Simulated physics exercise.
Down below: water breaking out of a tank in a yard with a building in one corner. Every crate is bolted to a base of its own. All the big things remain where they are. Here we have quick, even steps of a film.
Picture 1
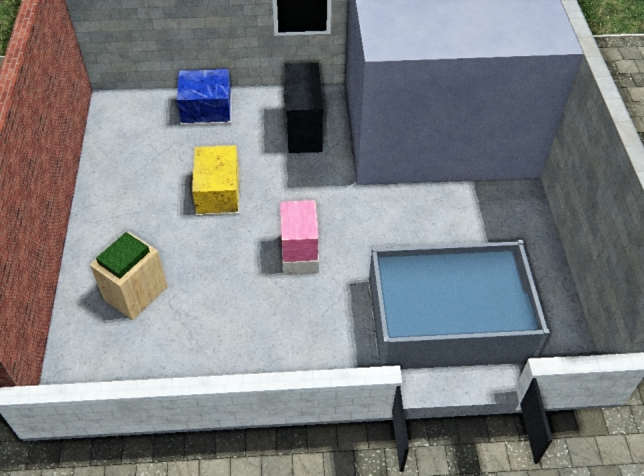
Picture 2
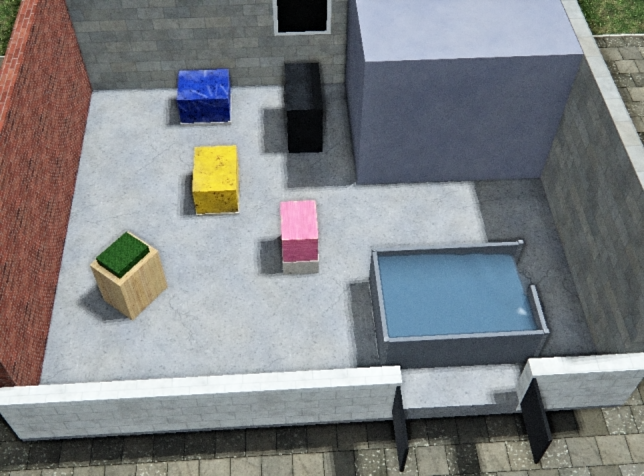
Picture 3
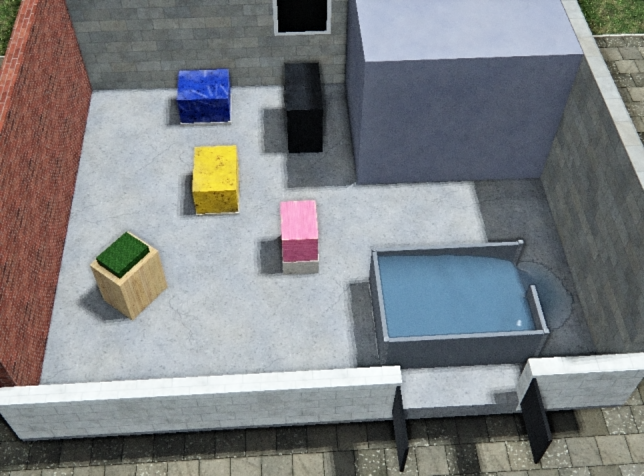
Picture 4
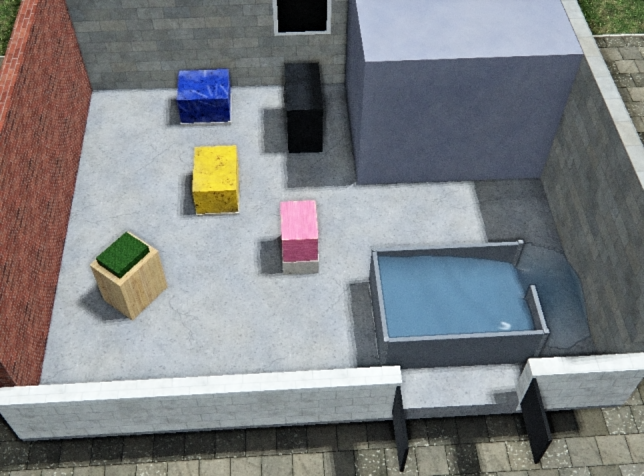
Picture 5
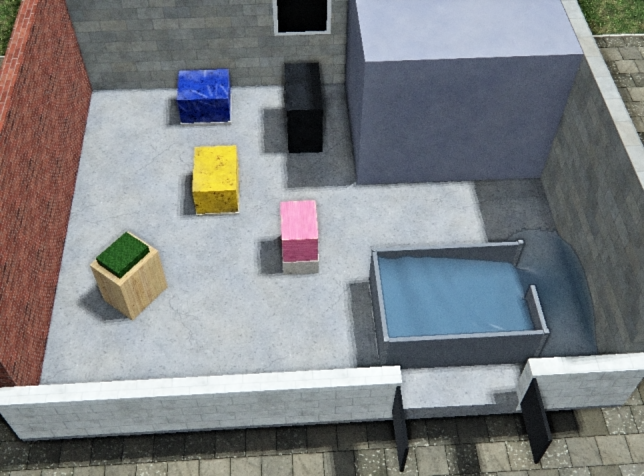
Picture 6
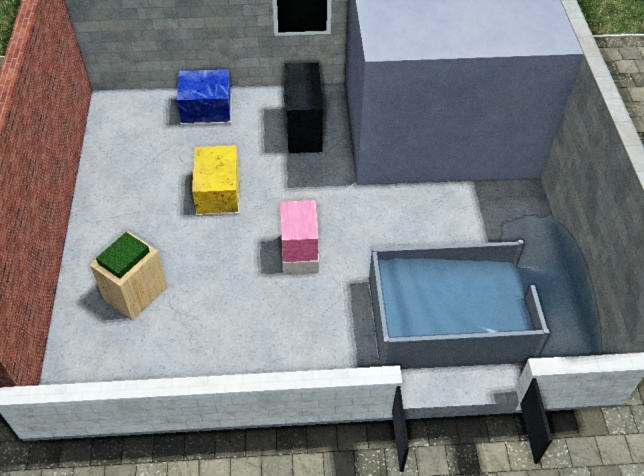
Walled yard with coloured blocks and a corner building, water pouring from a tank's right side and spreading across the paving.
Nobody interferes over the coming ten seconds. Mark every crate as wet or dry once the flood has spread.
Blue crate: Dry, yellow crate: Wet, pink crate: Dry.
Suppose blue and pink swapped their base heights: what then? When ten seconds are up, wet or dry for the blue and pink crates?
Blue crate: Untouched, pink crate: Flooded.
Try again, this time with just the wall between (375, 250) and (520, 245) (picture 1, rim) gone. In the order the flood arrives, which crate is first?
It's the crate marked pink.
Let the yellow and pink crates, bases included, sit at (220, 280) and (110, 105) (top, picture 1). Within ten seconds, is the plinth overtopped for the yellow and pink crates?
Briefly, the yellow one gets flooded and the pink one stays clear.
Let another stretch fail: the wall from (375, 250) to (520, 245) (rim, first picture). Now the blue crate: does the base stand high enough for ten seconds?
Looks like the blue crate goes under.
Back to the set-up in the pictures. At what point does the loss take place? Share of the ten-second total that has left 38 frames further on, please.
Approximately 65 in a hundred, I think.
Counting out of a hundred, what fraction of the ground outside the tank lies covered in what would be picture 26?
I'd say close to 40 per cent.
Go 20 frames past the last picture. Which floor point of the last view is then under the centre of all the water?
Near (462, 290).
A moment on, water covers 10 % of the floor; the blue crate not reached, the yellow crate not reached, the pink crate not reached.
Next, water covers 15 % of the floor; the blue crate not reached, the yellow crate not reached, the pink crate not reached.
Then, water covers 40 % of the floor; the blue crate not reached, the yellow crate water round its plinth, the pink crate water round its plinth.
Later, water covers 65 % of the floor; the blue crate water round its plinth, the yellow crate water round its plinth, the pink crate water round its plinth.
In the end, water covers 80 % of the floor; the blue crate stayed above the water, the yellow crate was topped, the pink crate stayed above the water.
